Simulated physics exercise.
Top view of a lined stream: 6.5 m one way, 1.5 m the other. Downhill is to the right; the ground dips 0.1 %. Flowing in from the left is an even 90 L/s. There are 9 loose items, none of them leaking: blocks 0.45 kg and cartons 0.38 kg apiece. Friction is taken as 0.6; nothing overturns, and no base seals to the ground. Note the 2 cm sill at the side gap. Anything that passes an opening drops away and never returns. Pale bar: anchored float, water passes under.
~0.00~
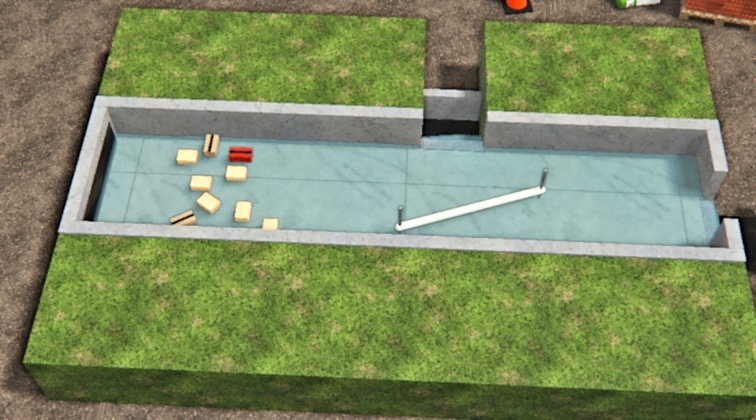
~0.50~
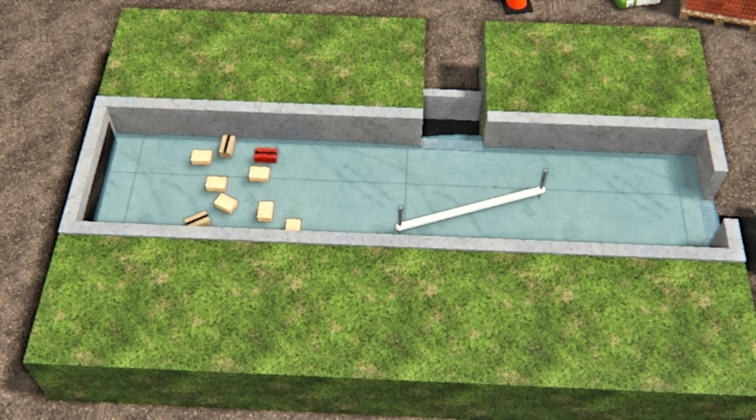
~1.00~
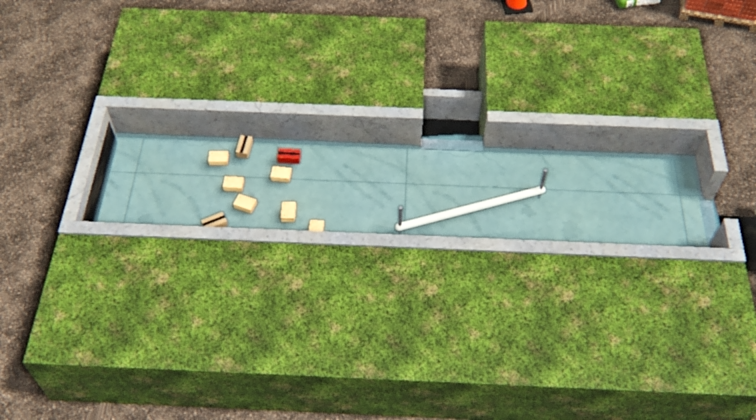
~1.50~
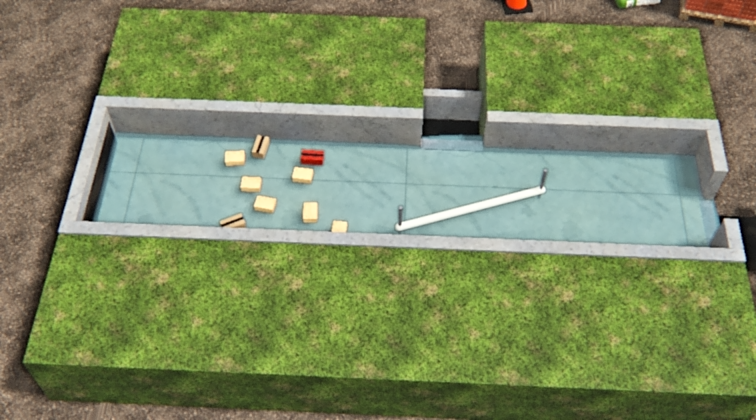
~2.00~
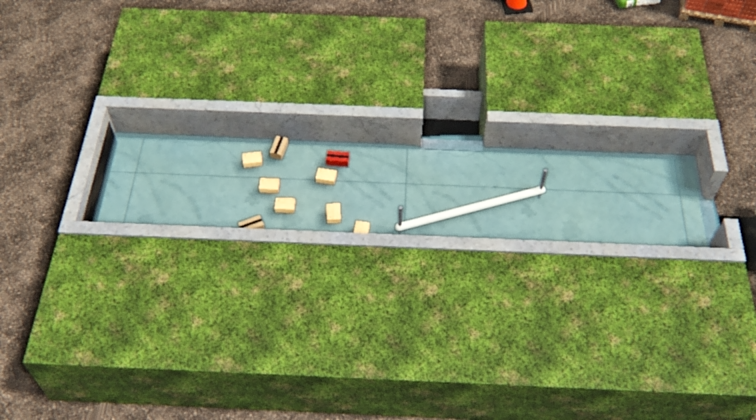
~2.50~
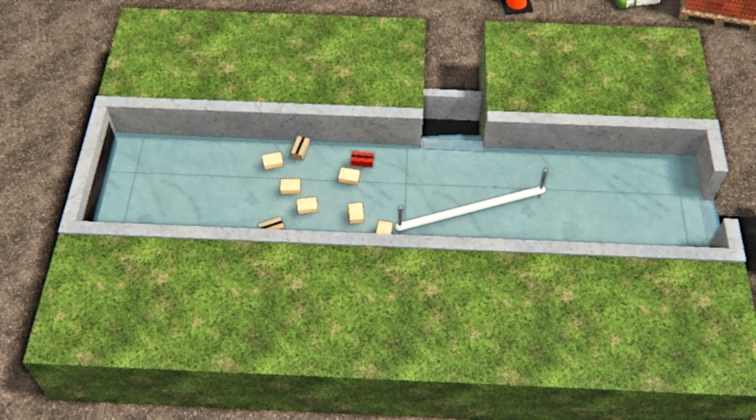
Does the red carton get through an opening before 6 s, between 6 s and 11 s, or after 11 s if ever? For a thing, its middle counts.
The leaving happens early on.
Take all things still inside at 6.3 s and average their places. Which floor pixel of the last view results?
It works out to somewhere near (466, 207) on the floor.
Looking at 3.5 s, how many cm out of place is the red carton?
By then it has shifted roughly 200 cm.
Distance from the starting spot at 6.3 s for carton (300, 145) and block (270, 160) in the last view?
Washed out, 300 cm.
After 3.5 s the red carton is near (417, 156), 1.9 m from its start, afloat; 0 of 9 are out; 9 afloat.
After 6.3 s the red carton has gone out (at 4.6 s); 3 of 9 are out; 6 afloat.
After 10.0 s the red carton has gone out (at 4.6 s); 4 of 9 are out; 5 afloat.
After 14.0 s the red carton has gone out (at 4.6 s); 4 of 9 are out; 5 afloat.
